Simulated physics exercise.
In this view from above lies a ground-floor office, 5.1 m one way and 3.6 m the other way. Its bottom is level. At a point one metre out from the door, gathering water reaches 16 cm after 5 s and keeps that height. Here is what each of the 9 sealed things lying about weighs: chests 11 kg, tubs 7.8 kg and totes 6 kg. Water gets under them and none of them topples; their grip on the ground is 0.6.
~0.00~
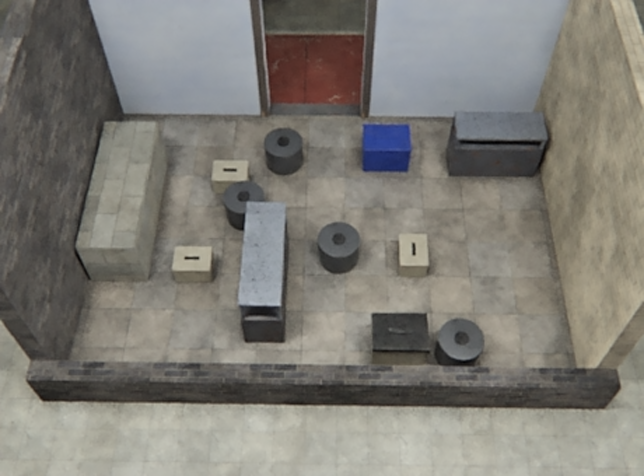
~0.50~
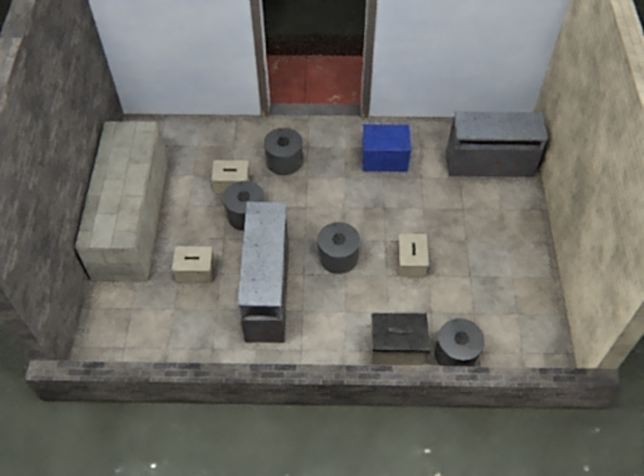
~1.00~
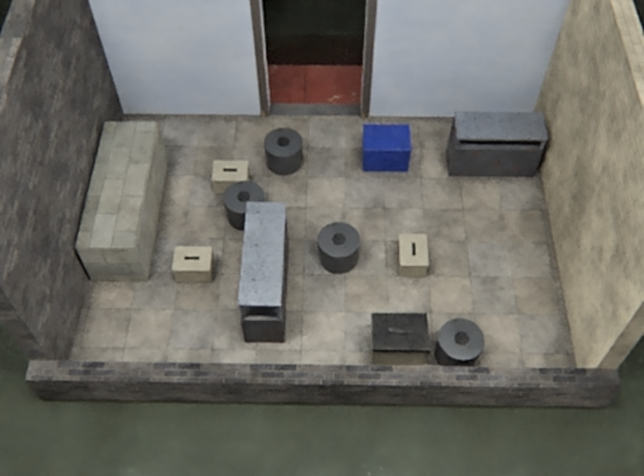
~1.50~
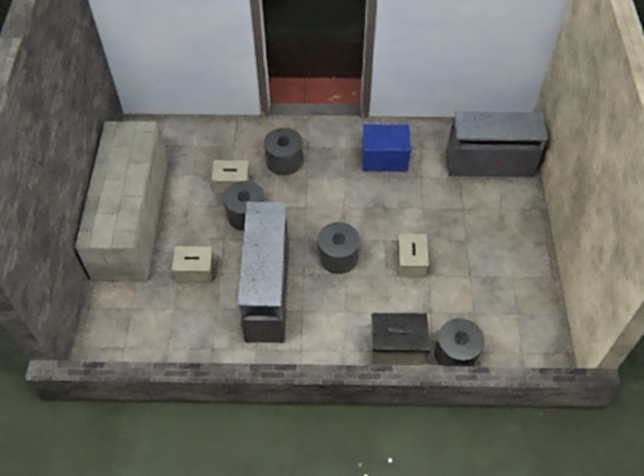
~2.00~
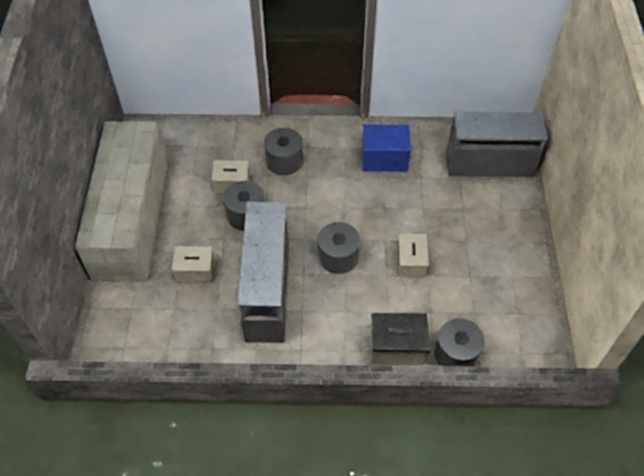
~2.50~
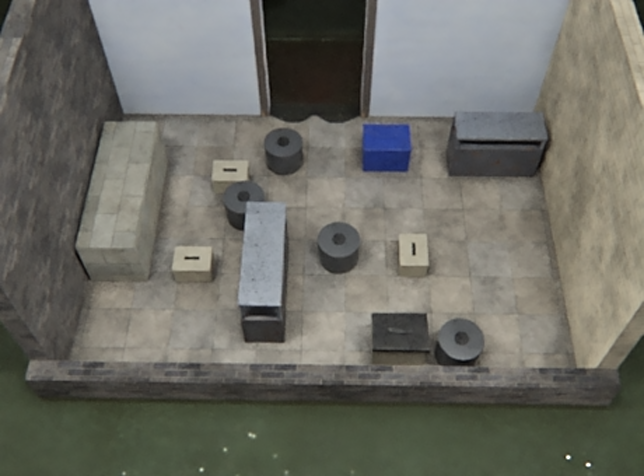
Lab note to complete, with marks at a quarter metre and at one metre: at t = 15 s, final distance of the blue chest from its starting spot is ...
At t = 15 s the distance is from a quarter metre to one metre.
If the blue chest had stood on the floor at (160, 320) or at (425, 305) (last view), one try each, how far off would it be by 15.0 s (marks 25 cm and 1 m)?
Respectively, it shifts somewhat and ends up distant.
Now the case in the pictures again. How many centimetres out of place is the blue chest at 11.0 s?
Around 5 cm from the start by that time.
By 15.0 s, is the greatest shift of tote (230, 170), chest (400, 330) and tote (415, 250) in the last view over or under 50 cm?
The first is higher, the second higher and the third lower.
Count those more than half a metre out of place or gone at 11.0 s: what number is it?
I make it 7.
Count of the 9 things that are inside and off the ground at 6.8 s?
1.
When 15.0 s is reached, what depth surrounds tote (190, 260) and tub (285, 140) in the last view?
8 and 6 cm.
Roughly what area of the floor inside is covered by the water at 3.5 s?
About 1.0 m2.
After 3.5 s the blue chest is near (387, 137), 0.0 m from its start, aground; 0 afloat.
After 6.8 s the blue chest is near (389, 138), 0.0 m from its start, aground; 1 afloat.
After 11.0 s the blue chest is near (391, 140), 0.1 m from its start, aground; 7 afloat.
After 15.0 s the blue chest is near (416, 123), 0.4 m from its start, afloat; 8 afloat.
